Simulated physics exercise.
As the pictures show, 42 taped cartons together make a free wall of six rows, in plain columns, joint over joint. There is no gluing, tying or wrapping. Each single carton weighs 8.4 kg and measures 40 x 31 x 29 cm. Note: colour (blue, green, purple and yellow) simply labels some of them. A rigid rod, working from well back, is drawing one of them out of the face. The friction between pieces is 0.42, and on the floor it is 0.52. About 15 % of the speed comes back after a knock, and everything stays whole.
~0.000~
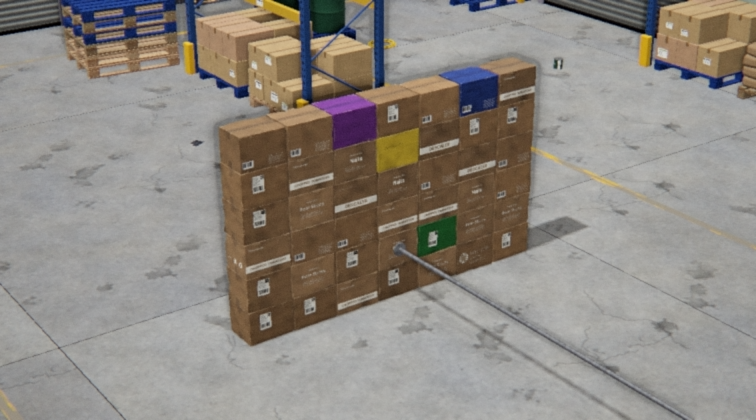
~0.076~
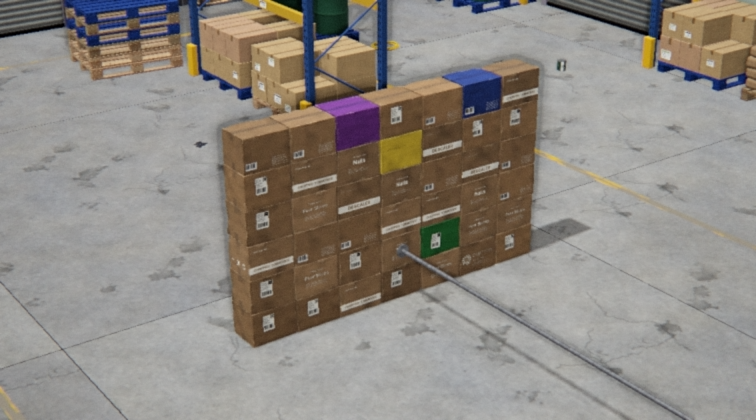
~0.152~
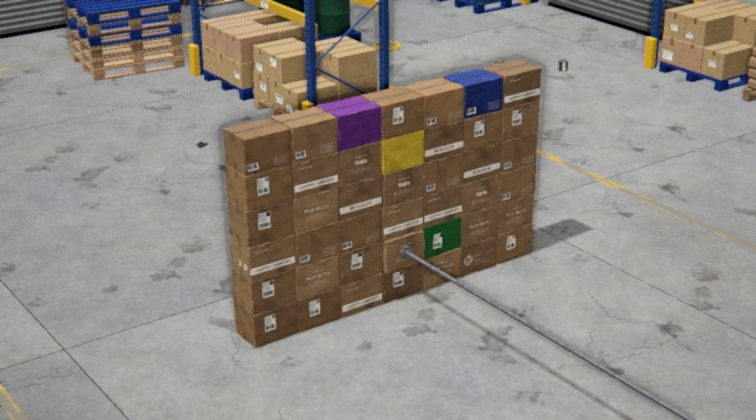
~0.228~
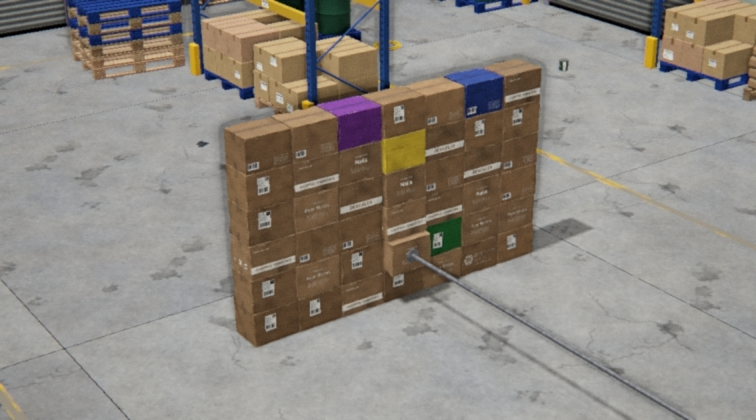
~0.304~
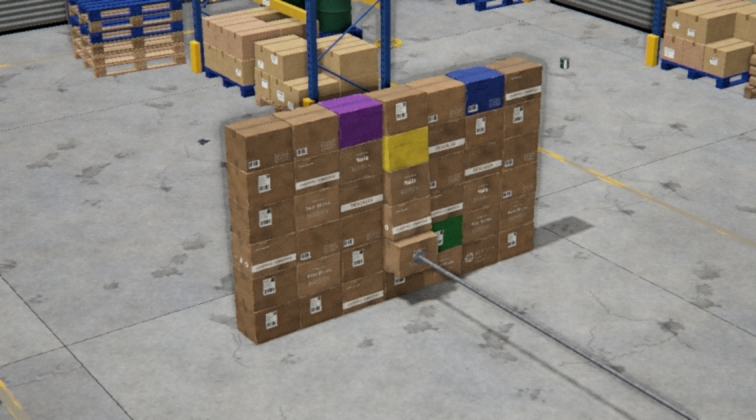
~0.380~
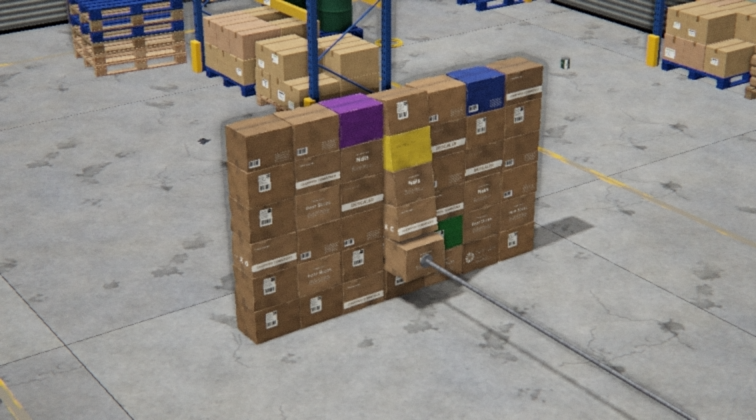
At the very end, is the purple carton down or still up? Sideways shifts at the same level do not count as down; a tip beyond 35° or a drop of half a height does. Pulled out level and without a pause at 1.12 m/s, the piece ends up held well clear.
At the very end the purple carton is still up.
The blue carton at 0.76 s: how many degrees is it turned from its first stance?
Rotation: Approx. 0°.
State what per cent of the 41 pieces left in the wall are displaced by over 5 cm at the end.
10 percent.
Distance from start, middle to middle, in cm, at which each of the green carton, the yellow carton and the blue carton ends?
Approx. shifts in cm - green: 0; yellow: 130; blue: 0.
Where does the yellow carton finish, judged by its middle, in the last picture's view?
I'd point at about (356, 246).
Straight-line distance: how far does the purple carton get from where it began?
About 0 cm from where it started.
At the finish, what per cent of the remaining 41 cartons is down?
Estimate: Close to 10%.
After 0.76 s, 1 of the 41 other cartons down; purple carton unmoved; yellow carton leaning 35°, 13 cm lower.
After 1.16 s, 4 of the 41 other cartons down; purple carton unmoved; yellow carton on its side.
At rest (2.1 s), 4 of the 41 other cartons down; purple carton unmoved; yellow carton upside down; blue carton unmoved. As the last picture would show them, middles, purple carton near (351, 120), yellow carton near (356, 246).
